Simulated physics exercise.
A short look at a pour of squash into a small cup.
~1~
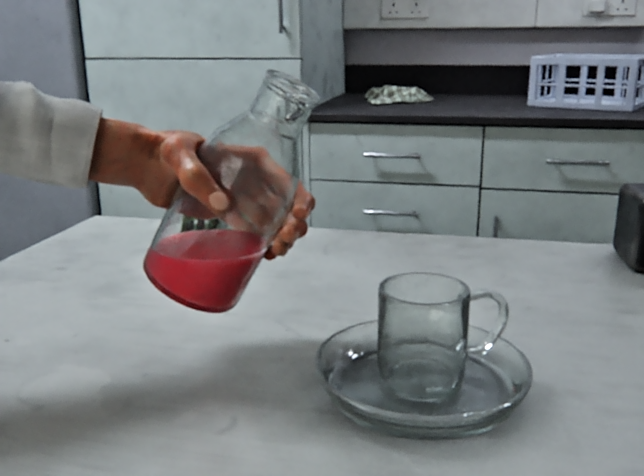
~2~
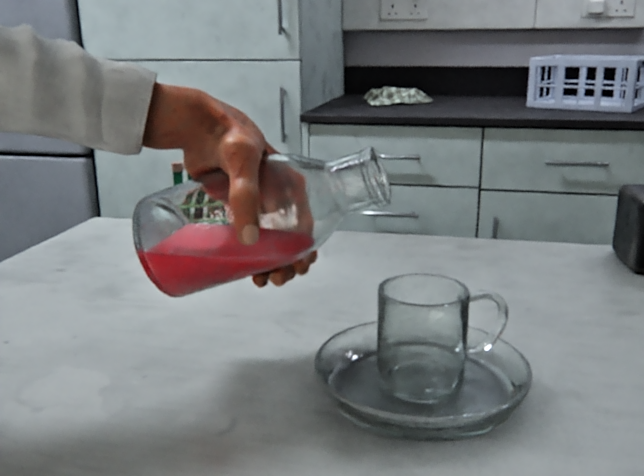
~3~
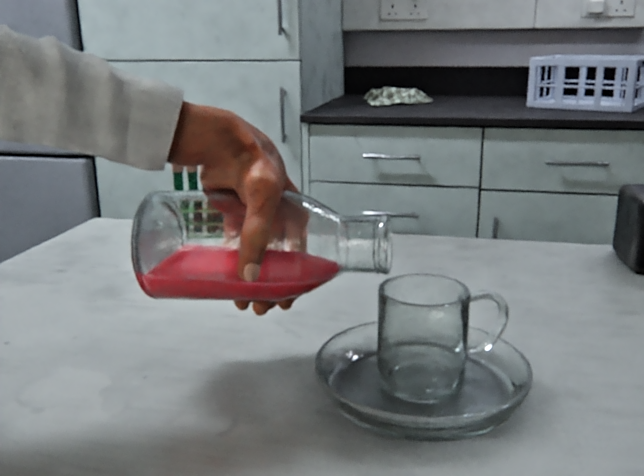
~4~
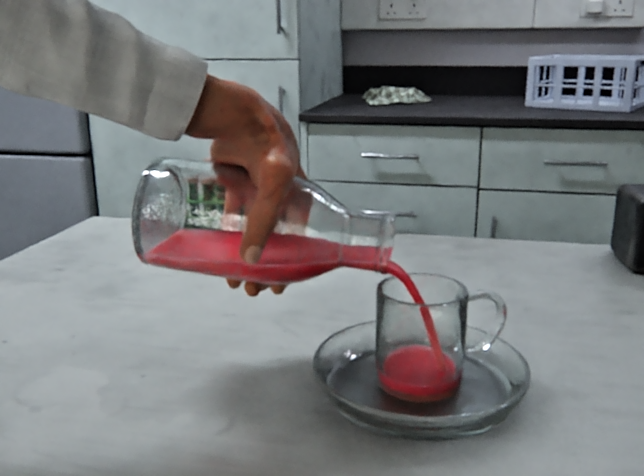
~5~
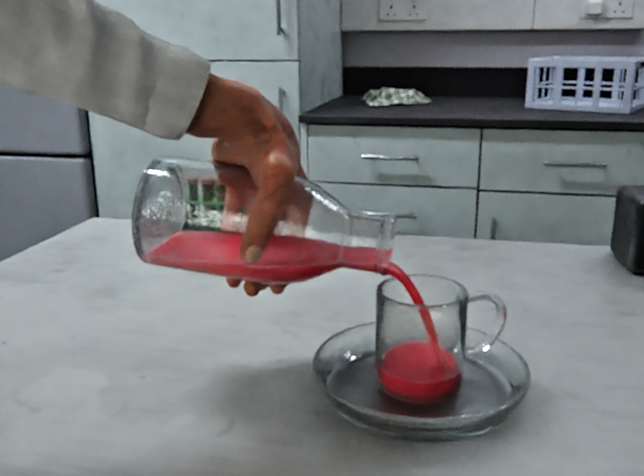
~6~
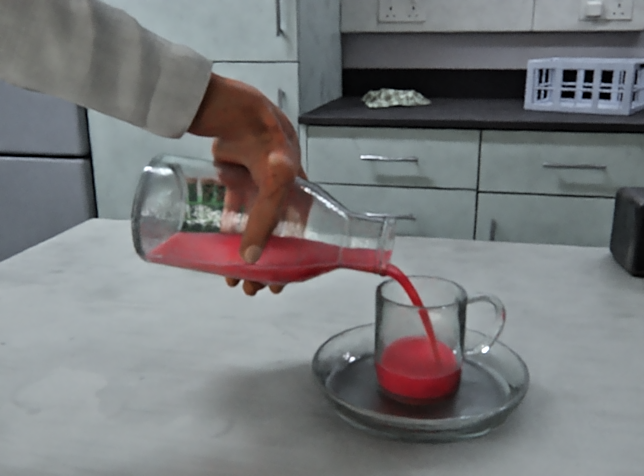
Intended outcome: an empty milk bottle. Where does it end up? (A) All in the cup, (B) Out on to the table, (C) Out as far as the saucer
The answer is A.
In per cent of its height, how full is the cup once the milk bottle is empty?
The cup ends up filled to about 80 per cent of its height.
Soon after, the cup is about half full; the saucer is dry.
Later, the cup is about three quarters full; the saucer is dry.
In the end, the cup is about three quarters full; the saucer is dry.
